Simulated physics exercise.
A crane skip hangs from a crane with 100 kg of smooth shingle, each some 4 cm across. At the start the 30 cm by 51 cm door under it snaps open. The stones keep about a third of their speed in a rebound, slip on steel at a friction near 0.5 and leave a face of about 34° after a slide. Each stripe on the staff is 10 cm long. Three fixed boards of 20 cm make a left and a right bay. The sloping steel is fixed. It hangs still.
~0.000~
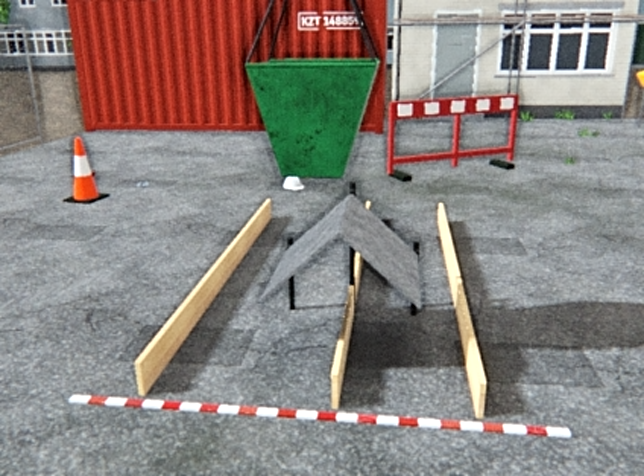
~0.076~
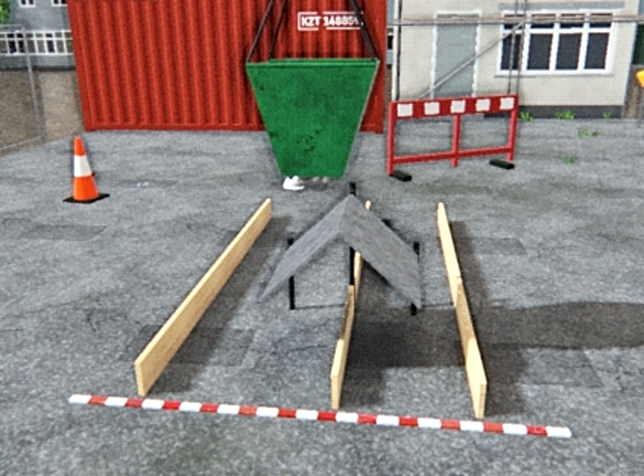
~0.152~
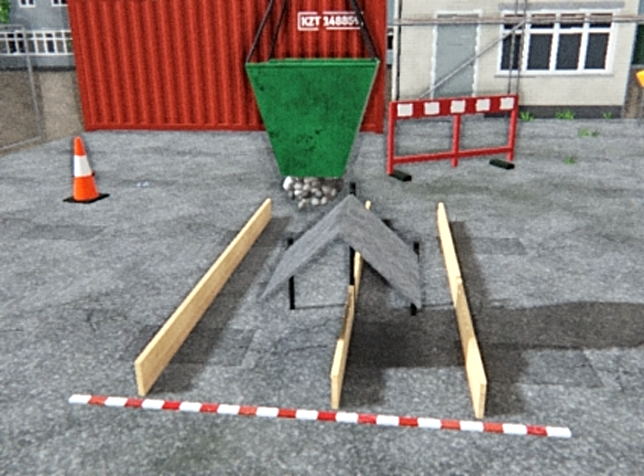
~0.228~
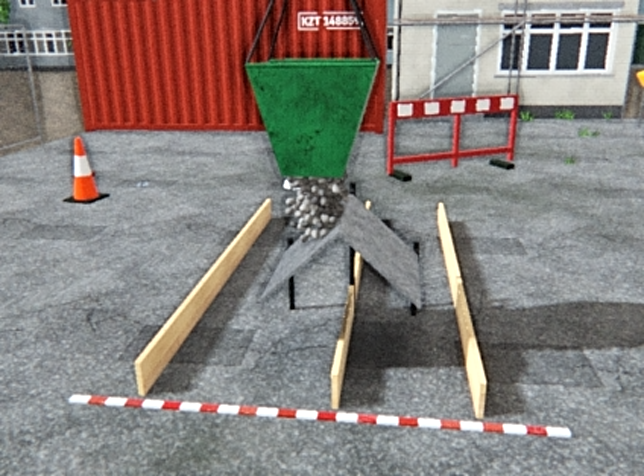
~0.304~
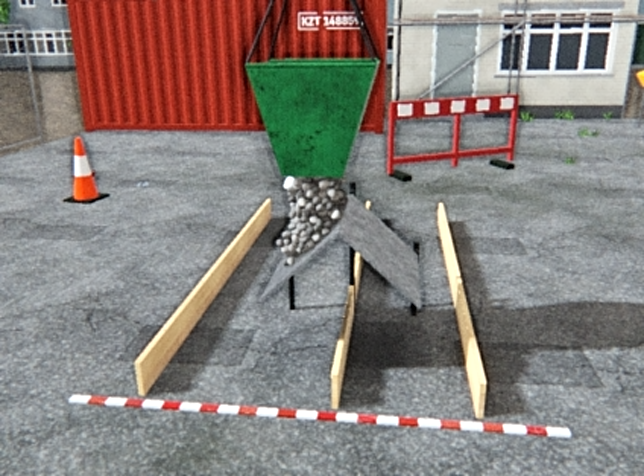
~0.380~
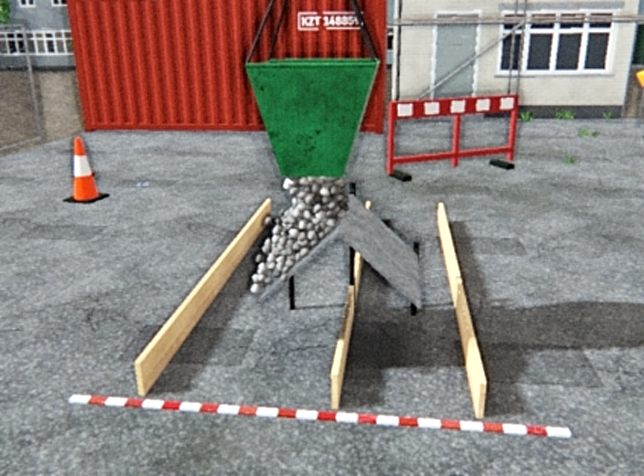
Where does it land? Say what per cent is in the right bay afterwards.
Close to 1 in a hundred.
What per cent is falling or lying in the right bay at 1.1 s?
About 0 per cent by then.
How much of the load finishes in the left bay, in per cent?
About 100 per cent.
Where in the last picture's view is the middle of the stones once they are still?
Near (217, 334).
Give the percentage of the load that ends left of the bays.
Near 0 in a hundred.
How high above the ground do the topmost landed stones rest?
Some 18 cm high.
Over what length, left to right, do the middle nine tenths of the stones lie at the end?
About 50 cm.
After 0.7 s, 0 % in the crane skip, 25 % on the steel, 75 % falling or lying in the left bay; the stones farthest right are at (383, 239).
After 1.1 s, 0 % in the crane skip, 99 % falling or lying in the left bay, 1 % falling or lying in the right bay; the stones farthest right are at (455, 344).
After 1.7 s, 0 % in the crane skip, 99 % falling or lying in the left bay, 1 % falling or lying in the right bay; the stones farthest right are at (447, 344).
After 2.6 s, 0 % in the crane skip, 99 % falling or lying in the left bay, 1 % falling or lying in the right bay; the stones farthest right are at (447, 344).
After 4.5 s, 0 % in the crane skip, 99 % in the left bay, 1 % in the right bay; the stones farthest right are at (447, 344).
